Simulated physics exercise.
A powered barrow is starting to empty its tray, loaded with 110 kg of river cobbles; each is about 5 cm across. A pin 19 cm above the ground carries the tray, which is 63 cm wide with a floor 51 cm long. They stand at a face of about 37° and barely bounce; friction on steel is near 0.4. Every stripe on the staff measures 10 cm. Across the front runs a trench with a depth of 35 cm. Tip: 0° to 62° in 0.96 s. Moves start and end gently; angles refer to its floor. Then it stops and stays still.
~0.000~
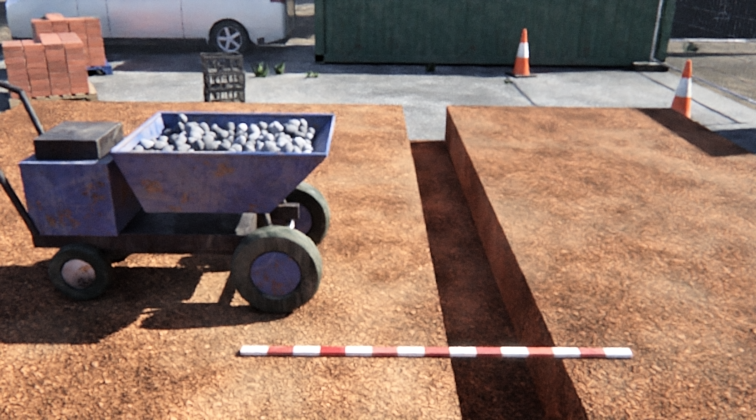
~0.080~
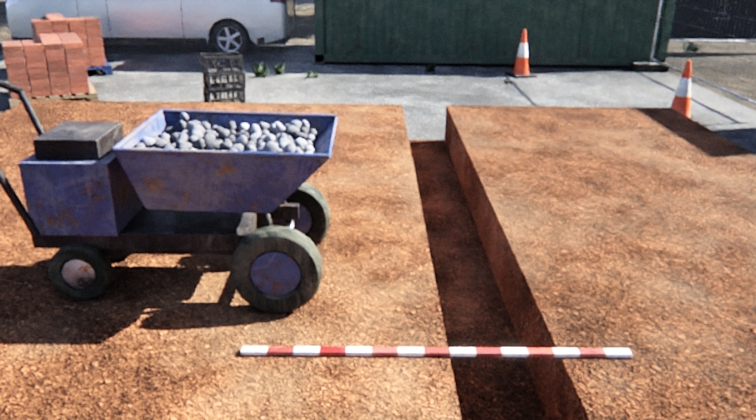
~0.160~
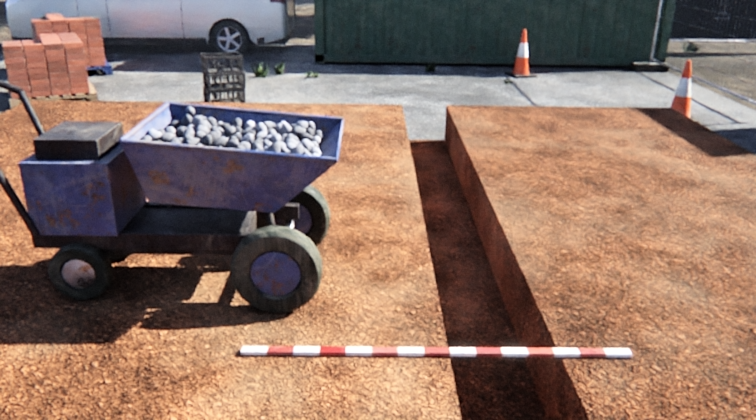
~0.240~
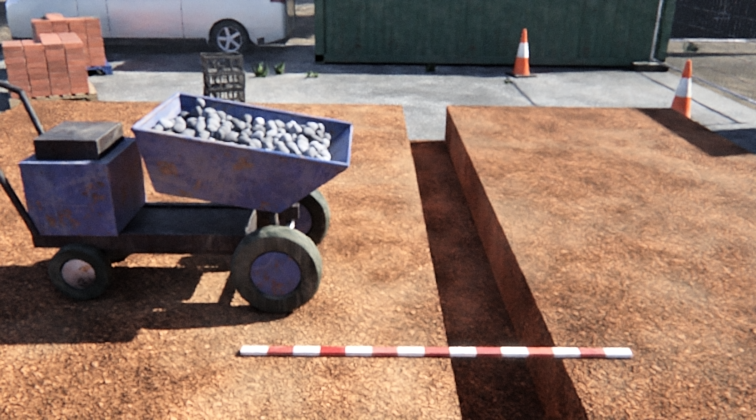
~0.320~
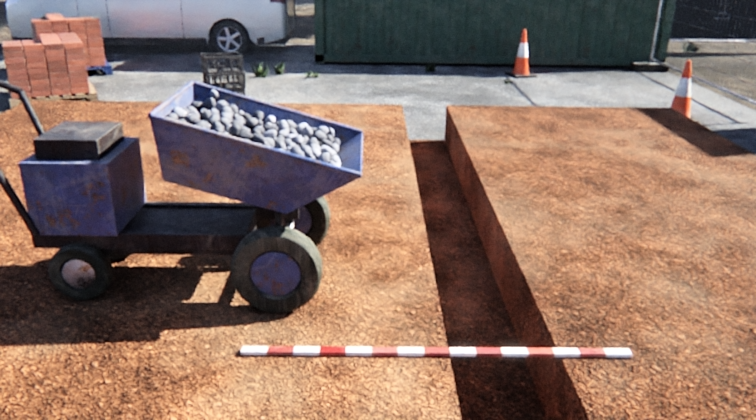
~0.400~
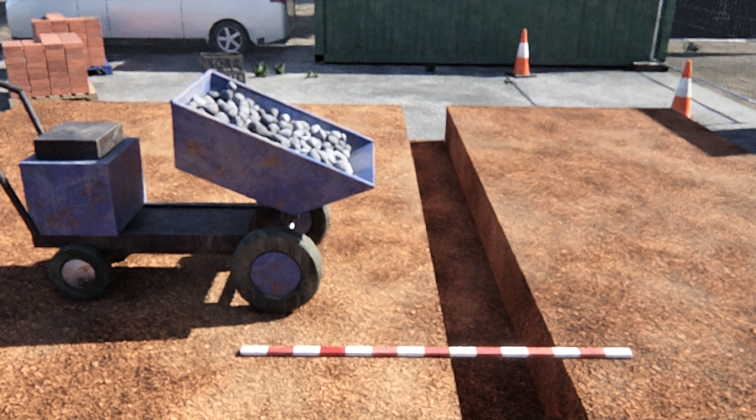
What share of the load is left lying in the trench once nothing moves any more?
About 91 per cent.
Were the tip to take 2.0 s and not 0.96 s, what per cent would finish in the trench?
90 per cent.
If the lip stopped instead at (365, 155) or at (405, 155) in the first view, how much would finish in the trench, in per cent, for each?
100 and 80 %.
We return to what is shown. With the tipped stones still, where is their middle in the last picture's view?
Roughly at (473, 330).
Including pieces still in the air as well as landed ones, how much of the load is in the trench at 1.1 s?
Roughly 10% by that time.
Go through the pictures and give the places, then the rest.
Lip at (326, 155), floor tilted 0°, highest stones at (235, 130), in the first frame.
Lip at (329, 157), floor tilted 1°, highest stones at (233, 129); the stones move at 0.2 m/s on average, in the second frame.
Lip at (337, 160), floor tilted 5°, highest stones at (197, 123); the stones move at 0.4 m/s on average, in the third frame.
Lip at (348, 166), floor tilted 10°, highest stones at (201, 117); the stones move at 0.6 m/s on average, in the fourth frame.
The tray is at 16°, its lip at (361, 175); the top of the load is at (211, 109); the stones move at 0.7 m/s on average, in the fifth frame.
The tray is at 23°, its lip at (374, 187); the top of the load is at (221, 99); the stones move at 0.8 m/s on average, in the sixth frame.
After 0.7 s the floor is at 52°; 100 % in the tray; the foremost stones are at (391, 213).
After 1.1 s the floor is at 62°; 78 % in the tray, 9 % short of the trench, 12 % in the trench; the foremost stones are at (474, 298).
After 1.4 s the floor is at 62°; 38 % in the tray, 9 % short of the trench, 53 % in the trench; the foremost stones are at (517, 341).
After 3.4 s the floor is at 62°; 0 % in the tray, 9 % short of the trench, 91 % in the trench; the foremost stones are at (515, 334).
